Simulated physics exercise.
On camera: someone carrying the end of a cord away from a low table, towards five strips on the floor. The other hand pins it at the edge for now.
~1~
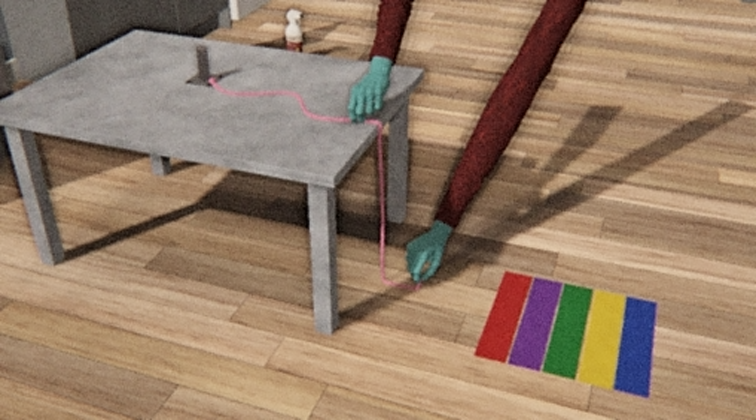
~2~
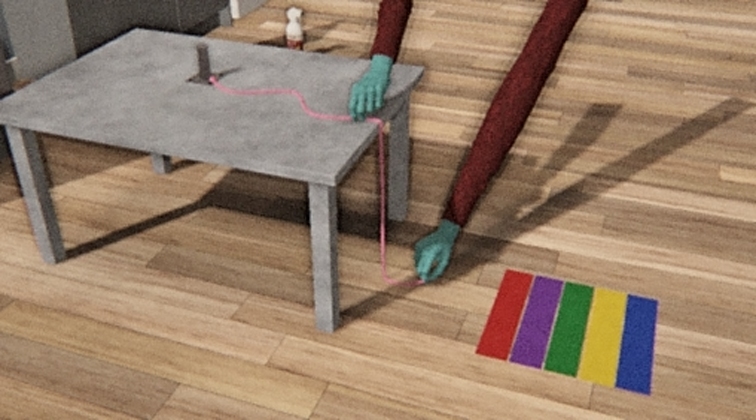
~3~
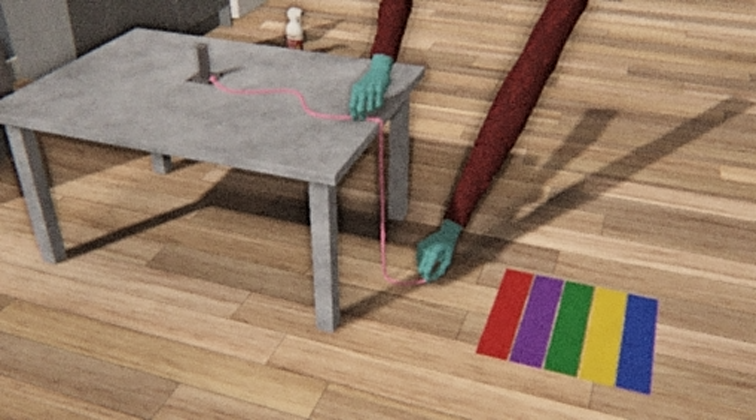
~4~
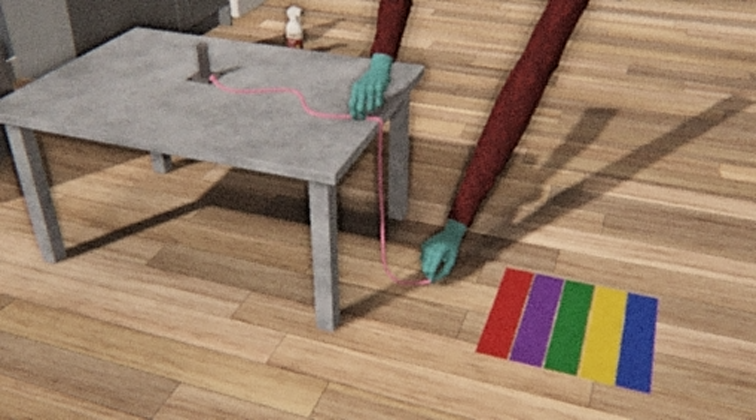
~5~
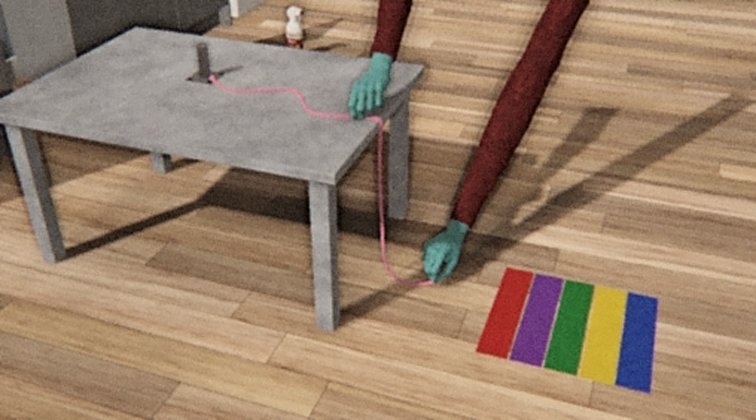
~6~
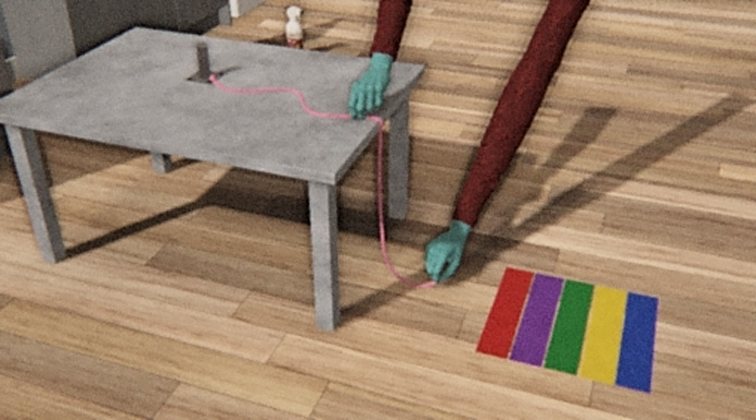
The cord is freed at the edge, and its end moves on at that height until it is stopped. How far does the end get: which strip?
It gets as far as the green strip.
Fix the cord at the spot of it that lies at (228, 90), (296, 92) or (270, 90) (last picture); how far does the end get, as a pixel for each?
Near (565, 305), (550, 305) and (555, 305).
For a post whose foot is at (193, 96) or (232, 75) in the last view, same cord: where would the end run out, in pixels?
In that order: (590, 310) and (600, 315).
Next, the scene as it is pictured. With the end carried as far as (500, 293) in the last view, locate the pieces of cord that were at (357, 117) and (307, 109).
About (381, 127), and the other about (338, 108).
A little later, end near (500, 293); over red.
Next, end near (544, 302); over purple.
When it is tight, end near (571, 308); over green. The green one.
